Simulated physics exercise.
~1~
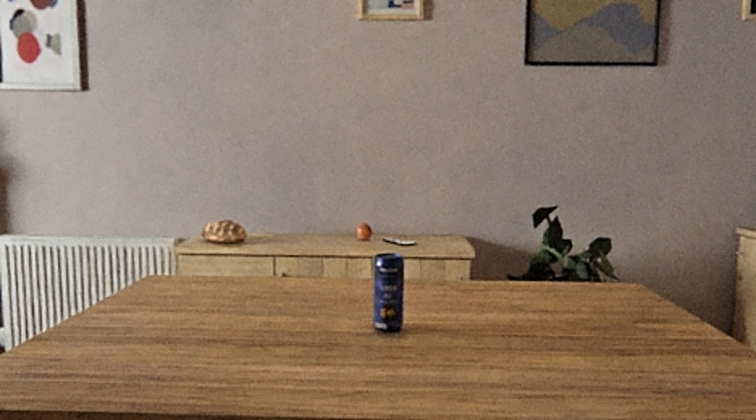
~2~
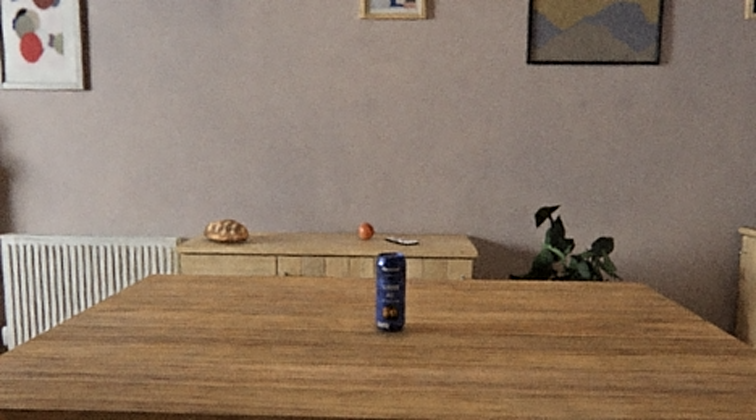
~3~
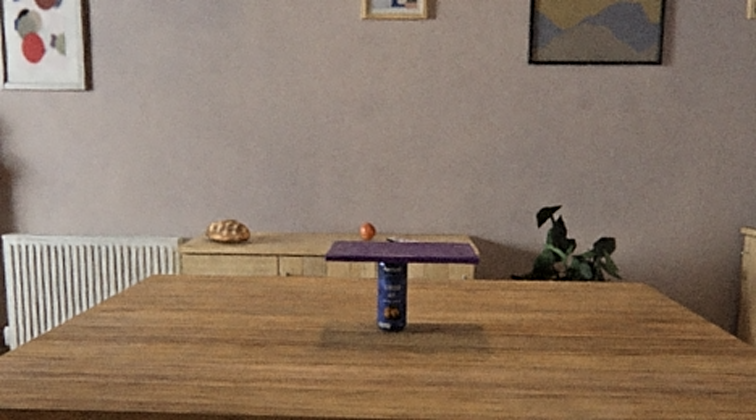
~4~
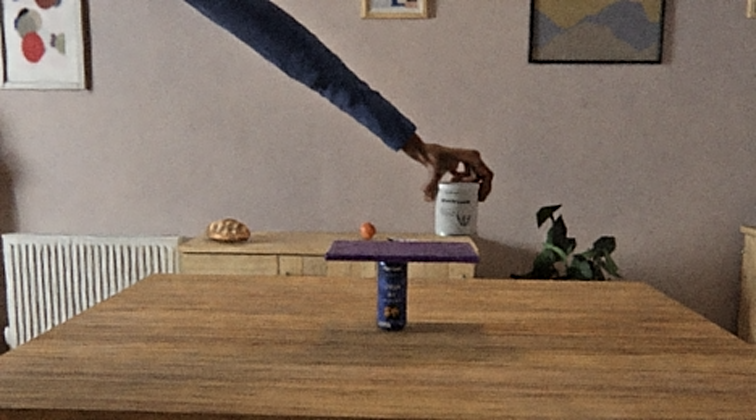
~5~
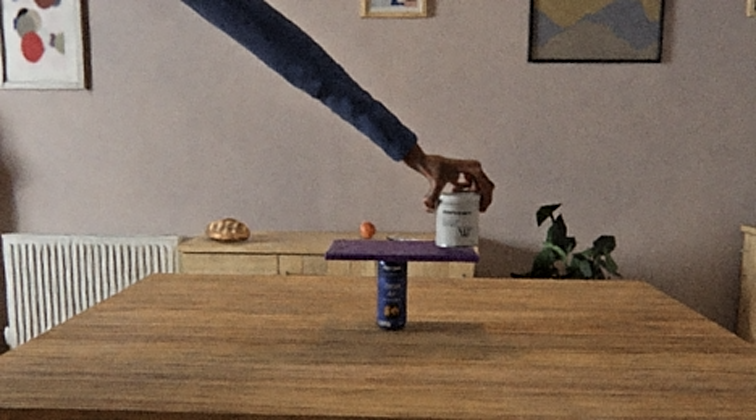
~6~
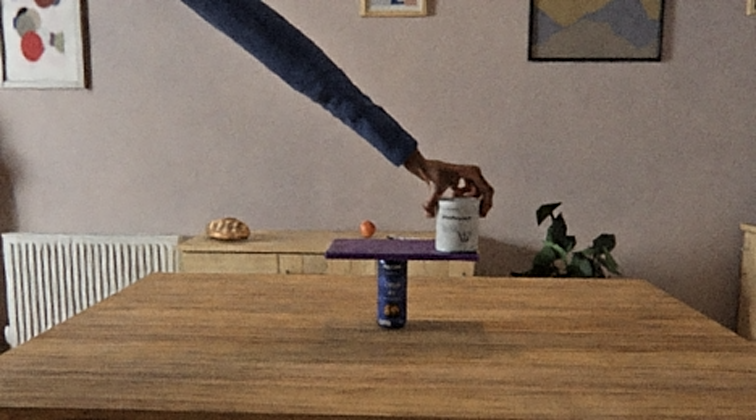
A hand lowers a white tin onto the right end of a purple board on a blue can.
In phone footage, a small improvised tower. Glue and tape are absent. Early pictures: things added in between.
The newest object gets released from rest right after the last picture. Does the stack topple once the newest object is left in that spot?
I predict the stack won't bear it.
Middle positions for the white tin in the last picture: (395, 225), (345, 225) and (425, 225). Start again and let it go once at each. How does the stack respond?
It remains upright first, goes over second and goes over third.
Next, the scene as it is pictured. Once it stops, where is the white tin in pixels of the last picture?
In the final view it sits at roughly (564, 317).
Then, 0.30 s past the last view, white tin now fallen; purple lid rocked 48° from its first pose.
Then, 0.50 s past the last view, purple lid on its side.
Then, 0.70 s past the last view, as before.
Then, 0.90 s past the last view, purple lid now fallen.
Finally, fallen, purple lid and white tin; blue can still in place. Final places as the last picture's camera would see them, white tin near (564, 317). The stack comes apart.
